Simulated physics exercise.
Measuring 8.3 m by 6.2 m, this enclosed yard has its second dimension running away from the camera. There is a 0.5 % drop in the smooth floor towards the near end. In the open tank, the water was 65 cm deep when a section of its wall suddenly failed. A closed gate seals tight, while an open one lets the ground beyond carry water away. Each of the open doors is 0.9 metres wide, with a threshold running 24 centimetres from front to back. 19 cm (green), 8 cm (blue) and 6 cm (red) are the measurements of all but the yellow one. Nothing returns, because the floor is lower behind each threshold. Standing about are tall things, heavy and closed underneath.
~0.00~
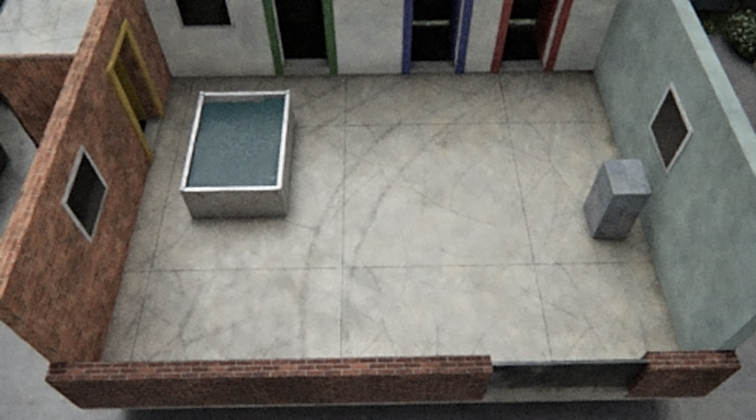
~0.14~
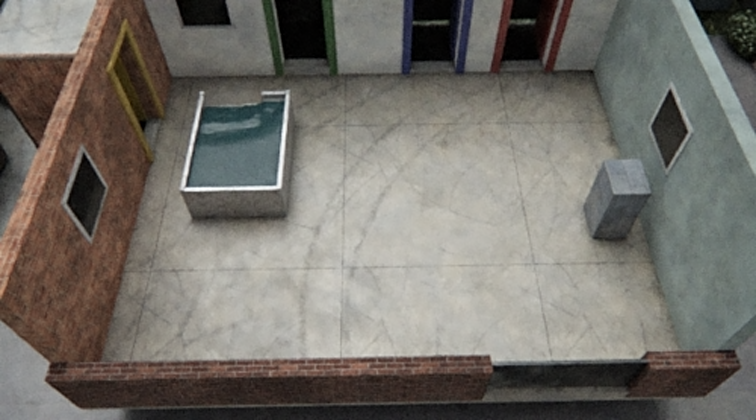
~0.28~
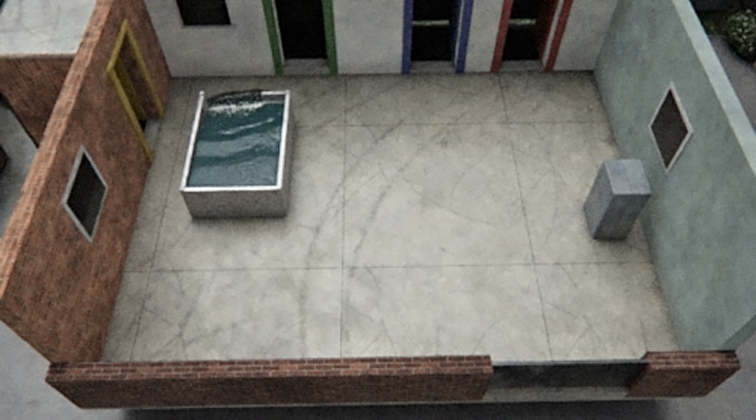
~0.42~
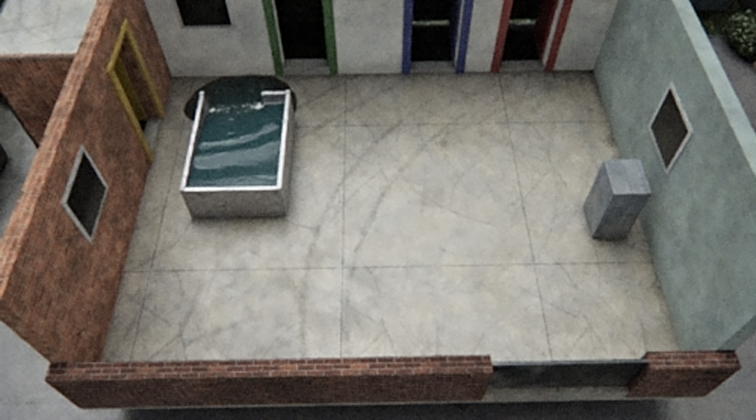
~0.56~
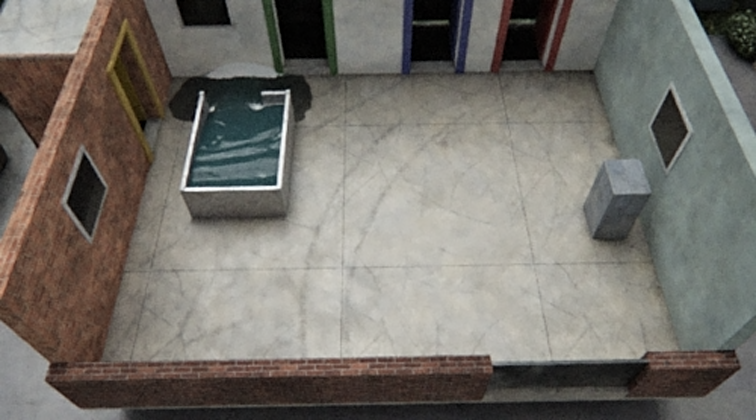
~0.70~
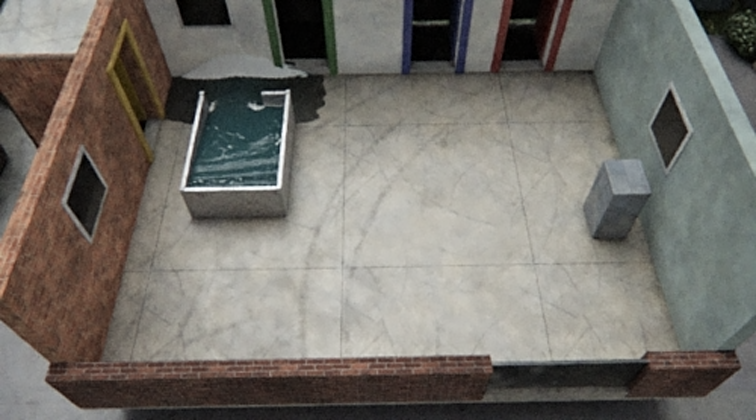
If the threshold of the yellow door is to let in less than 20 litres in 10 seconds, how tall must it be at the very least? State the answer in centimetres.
At the very least, close to 8 cm.
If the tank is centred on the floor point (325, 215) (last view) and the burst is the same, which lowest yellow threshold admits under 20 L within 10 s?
About 7.0 centimetres.
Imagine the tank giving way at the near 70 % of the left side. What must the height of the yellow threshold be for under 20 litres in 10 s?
The answer is some 25 cm.
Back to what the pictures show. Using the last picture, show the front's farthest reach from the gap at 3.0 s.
Near pixel (539, 73).
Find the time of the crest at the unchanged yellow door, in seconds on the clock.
At roughly 3.0 s.
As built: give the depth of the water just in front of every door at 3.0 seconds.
Door by door, in centimetres - green 13, yellow 11, blue 3, red 3.
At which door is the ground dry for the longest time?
It's the red one.
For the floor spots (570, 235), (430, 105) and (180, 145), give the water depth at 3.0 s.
Roughly 0, 3 and 8 cm, in turn.
After 1.4 s water covers 10 % of the floor, deepest (55 cm) near (172, 79); it has not reached the yellow door.
After 3.0 s water covers 35 % of the floor, deepest (28 cm) near (180, 85); 11 cm at the yellow door, 9 litres in over its 6 cm threshold.
After 10.0 s water covers 90 % of the floor, deepest (12 cm) near (689, 374); 5 cm at the yellow door, 40 litres in over its 6 cm threshold.
At the yellow door as built, the water arrived by 1.6 s and peaked near 11 cm at 3.0 s.
Run again over the same 10 s with other heights there, 34 litres in over 6.5 cm, 14 litres over 9 cm. The limit of 20 litres is kept from about 8 cm up.
